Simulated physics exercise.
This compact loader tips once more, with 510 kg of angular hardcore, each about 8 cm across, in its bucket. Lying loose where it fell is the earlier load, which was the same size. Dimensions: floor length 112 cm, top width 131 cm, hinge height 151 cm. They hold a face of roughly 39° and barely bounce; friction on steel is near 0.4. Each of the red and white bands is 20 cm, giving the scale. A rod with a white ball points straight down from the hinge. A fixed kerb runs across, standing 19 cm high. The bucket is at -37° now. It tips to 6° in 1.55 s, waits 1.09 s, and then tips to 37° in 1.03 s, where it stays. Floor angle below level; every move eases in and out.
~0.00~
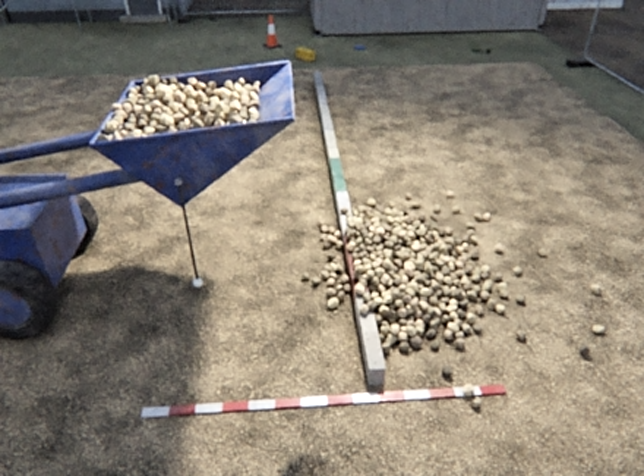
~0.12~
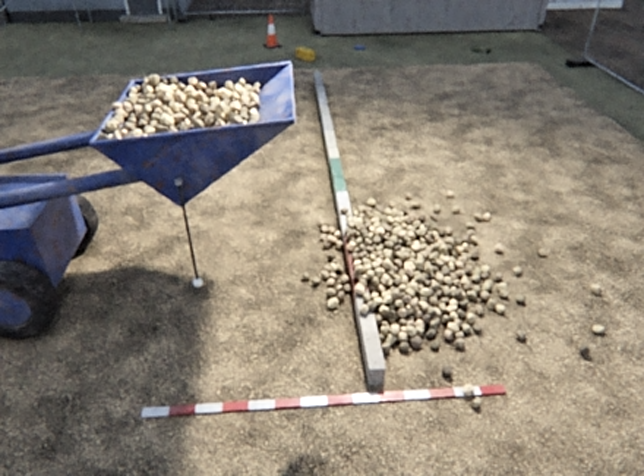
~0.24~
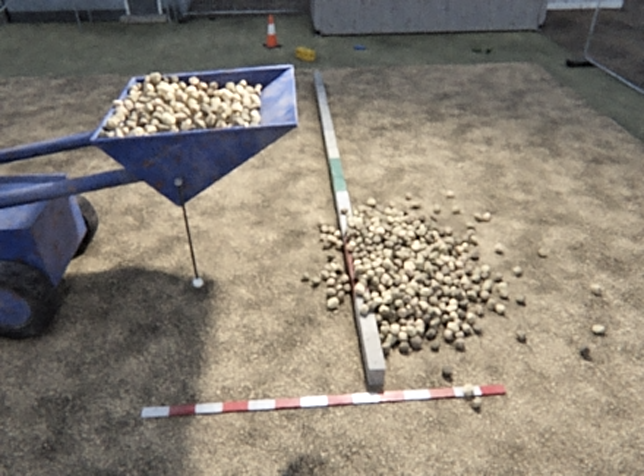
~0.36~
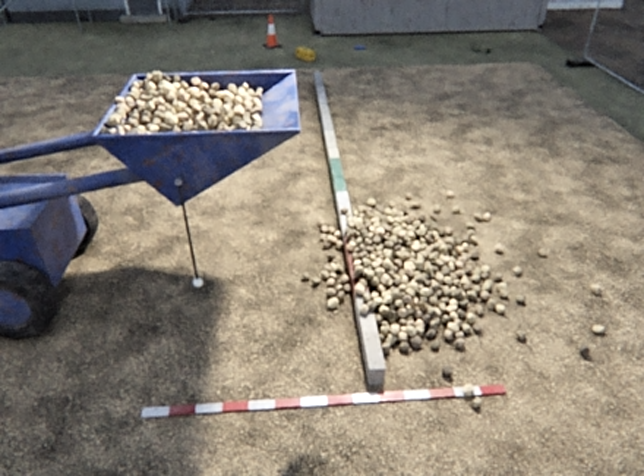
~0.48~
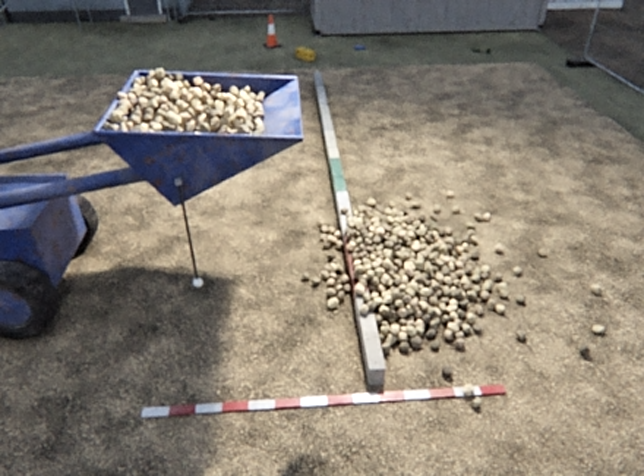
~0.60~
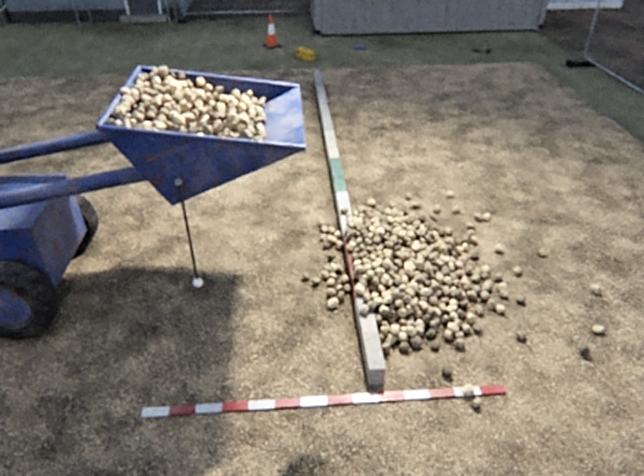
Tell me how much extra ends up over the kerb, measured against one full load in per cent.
The extra comes to about 2 percent of a load.
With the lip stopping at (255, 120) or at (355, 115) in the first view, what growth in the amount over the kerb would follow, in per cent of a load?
Roughly 0 and 50 per cent, in that order.
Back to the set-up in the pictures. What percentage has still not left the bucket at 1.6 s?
It holds some 100 per cent.
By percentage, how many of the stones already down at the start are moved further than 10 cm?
Close to 0 in a hundred of them.
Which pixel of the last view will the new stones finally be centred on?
They settle centred around (321, 265).
After 1.2 s the floor is at -1°; in per cent of one load, 100 in the bucket, 8 on this side of the kerb, 92 over the kerb; the foremost stones are at (533, 267).
After 1.6 s the floor is at 6°; in per cent of one load, 100 in the bucket, 8 on this side of the kerb, 92 over the kerb; the foremost stones are at (533, 267).
After 4.1 s the floor is at 37°; in per cent of one load, 28 in the bucket, 80 on this side of the kerb, 92 over the kerb; the foremost stones are at (533, 267).
After 6.9 s the floor is at 37°; in per cent of one load, 0 in the bucket, 106 on this side of the kerb, 94 over the kerb; the foremost stones are at (533, 267). Net gain over the kerb, 2.
